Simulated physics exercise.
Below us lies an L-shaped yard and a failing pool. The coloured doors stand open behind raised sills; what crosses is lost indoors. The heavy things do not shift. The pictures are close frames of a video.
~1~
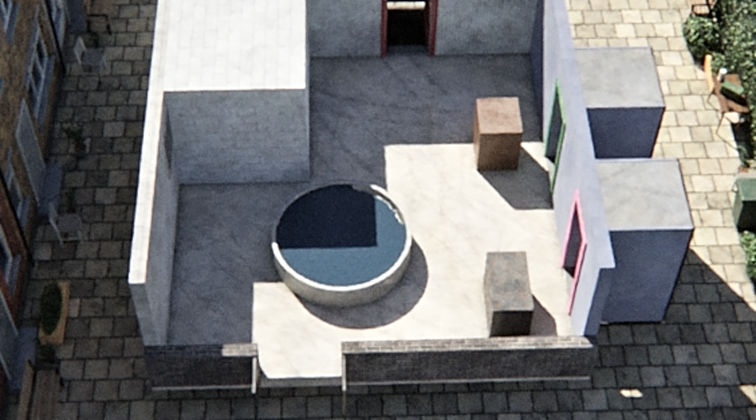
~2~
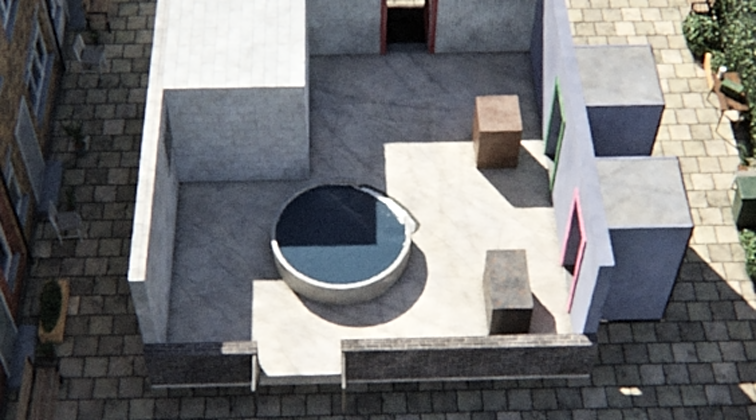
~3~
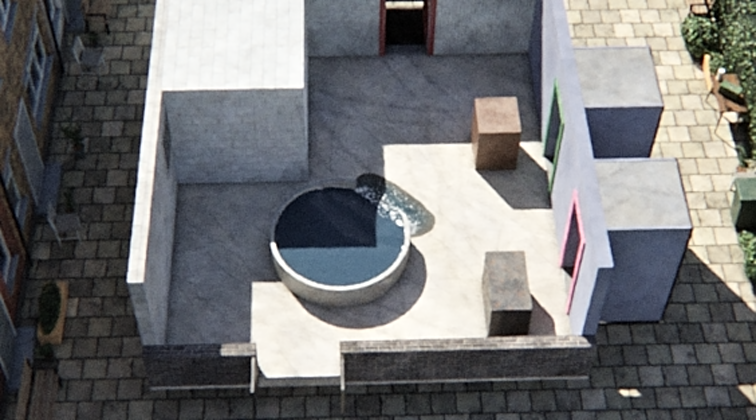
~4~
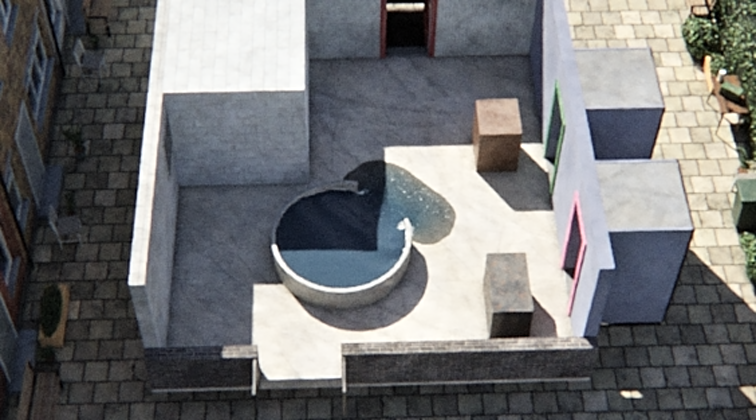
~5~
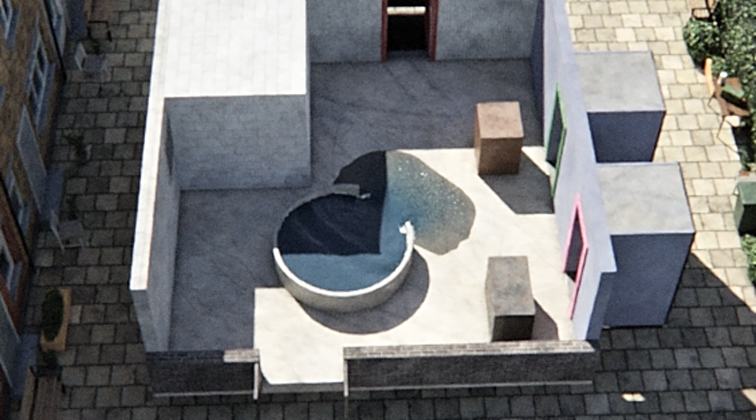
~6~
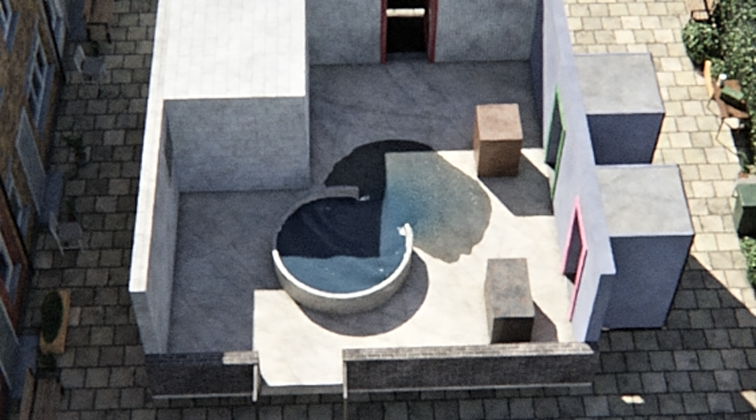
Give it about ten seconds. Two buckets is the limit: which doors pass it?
The pink door stays under that; the red door takes more than that; the green door takes more than that.
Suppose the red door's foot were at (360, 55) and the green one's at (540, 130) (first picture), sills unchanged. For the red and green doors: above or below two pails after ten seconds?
My reading: The red door goes over; the green door passes that mark.
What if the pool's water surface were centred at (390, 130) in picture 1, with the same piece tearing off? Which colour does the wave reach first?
It is the red door.
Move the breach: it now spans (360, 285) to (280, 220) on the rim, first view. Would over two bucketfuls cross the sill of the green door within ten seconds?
In short: The green door takes less.
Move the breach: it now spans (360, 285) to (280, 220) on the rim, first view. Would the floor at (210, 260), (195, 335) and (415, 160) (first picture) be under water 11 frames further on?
One after the other: Covered, wet, dry.
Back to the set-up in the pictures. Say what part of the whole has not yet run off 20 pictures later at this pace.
Some 92 per cent.
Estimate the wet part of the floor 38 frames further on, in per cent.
Some 55 per cent.
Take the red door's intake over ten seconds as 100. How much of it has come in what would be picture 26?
About 20 per cent.
A moment on, water covers 25 % of the floor; the pink door not reached, the red door not reached, the green door wet at the sill, nothing in.
Next, water covers 35 % of the floor; the pink door not reached, the red door not reached, the green door over two buckets in.
Then, water covers 40 % of the floor; the pink door wet at the sill, nothing in, the red door over two buckets in, the green door far over two buckets in.
Later, water covers 55 % of the floor; the pink door wet at the sill, nothing in, the red door far over two buckets in, the green door far over two buckets in.
In the end, water covers 70 % of the floor; the pink door wet at the sill, nothing in, the red door far over two buckets in, the green door far over two buckets in.
